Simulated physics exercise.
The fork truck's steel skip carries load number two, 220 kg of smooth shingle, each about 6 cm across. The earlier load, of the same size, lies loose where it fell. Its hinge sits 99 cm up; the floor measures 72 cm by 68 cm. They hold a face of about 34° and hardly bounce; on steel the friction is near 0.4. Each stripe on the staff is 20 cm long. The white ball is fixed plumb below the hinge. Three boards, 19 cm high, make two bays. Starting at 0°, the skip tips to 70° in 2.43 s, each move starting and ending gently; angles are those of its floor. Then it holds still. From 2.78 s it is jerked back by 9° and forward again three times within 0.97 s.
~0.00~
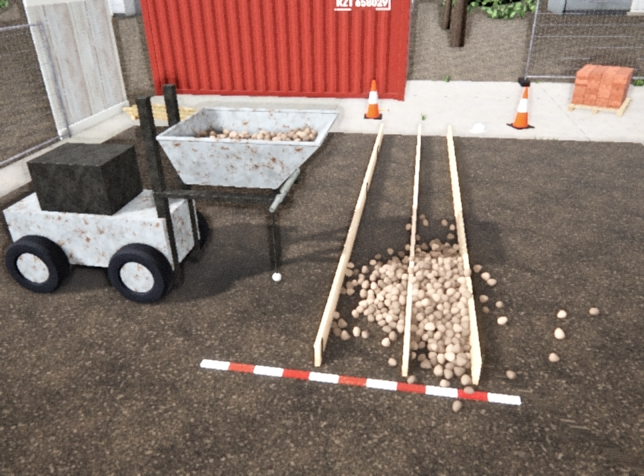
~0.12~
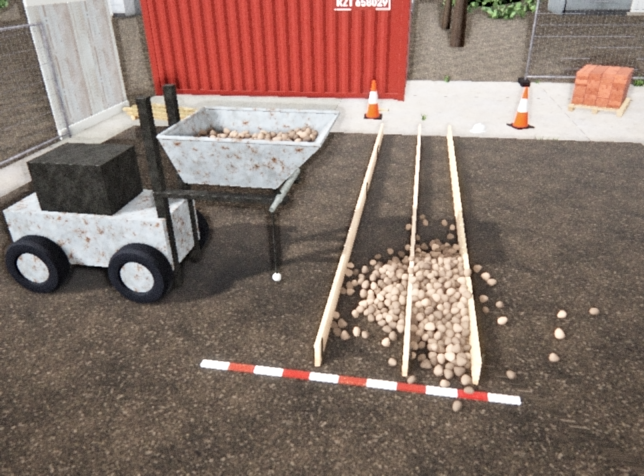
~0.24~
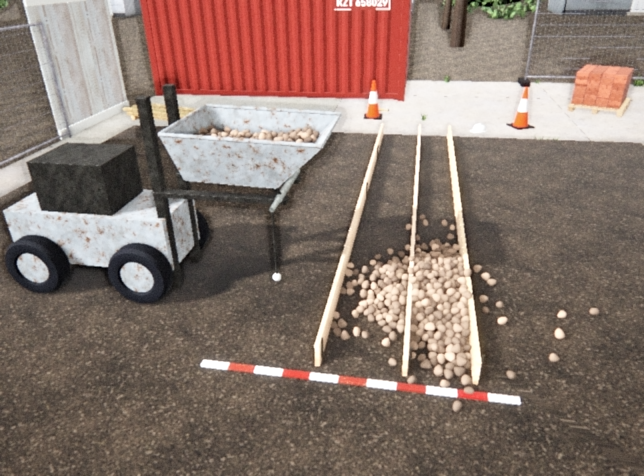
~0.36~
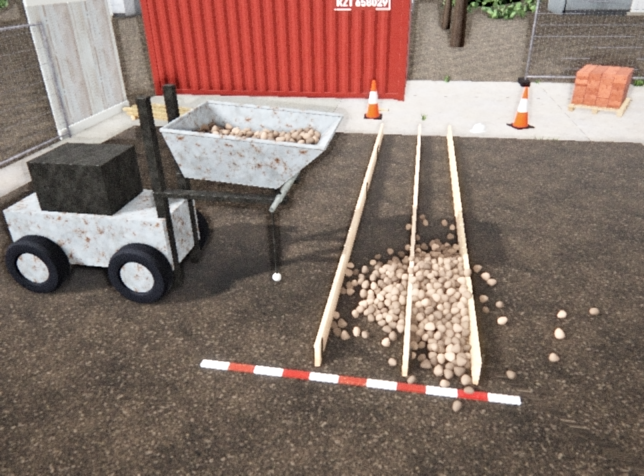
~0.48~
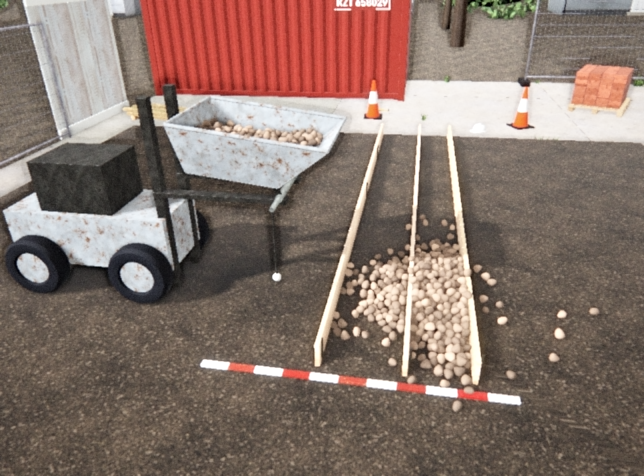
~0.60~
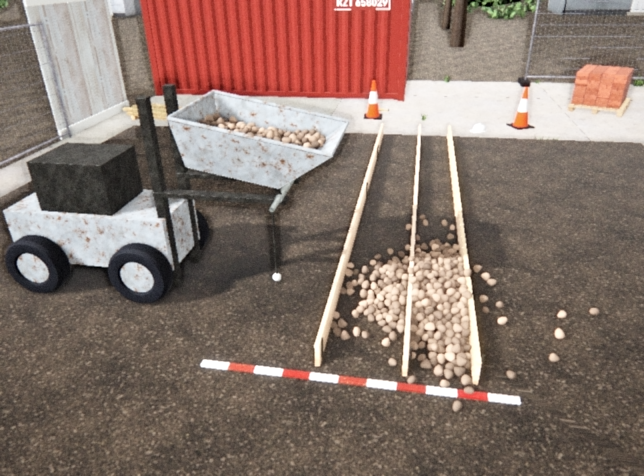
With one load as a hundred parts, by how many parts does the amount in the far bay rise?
Roughly 40 per cent of a load more.
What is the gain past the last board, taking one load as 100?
Some 0 per cent of a load.
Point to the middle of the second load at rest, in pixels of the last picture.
Near (403, 284).
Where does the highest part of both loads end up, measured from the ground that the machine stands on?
About 36 cm above it.
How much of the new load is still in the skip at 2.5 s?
About 25 per cent.
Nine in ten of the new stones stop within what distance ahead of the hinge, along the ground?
Roughly 130 cm ahead of it.
After 1.8 s the floor is at 59°; in per cent of one load, 98 in the skip, 23 in the near bay, 77 in the far bay, 2 past the last board; the foremost stones are at (534, 323).
After 2.5 s the floor is at 70°; in per cent of one load, 24 in the skip, 73 in the near bay, 100 in the far bay, 2 past the last board; the foremost stones are at (534, 323).
After 4.2 s the floor is at 70°; in per cent of one load, 0 in the skip, 79 in the near bay, 116 in the far bay, 4 past the last board; the foremost stones are at (582, 316).
After 6.5 s the floor is at 70°; in per cent of one load, 0 in the skip, 79 in the near bay, 116 in the far bay, 4 past the last board; the foremost stones are at (583, 316). Net gain in the far bay, 40.
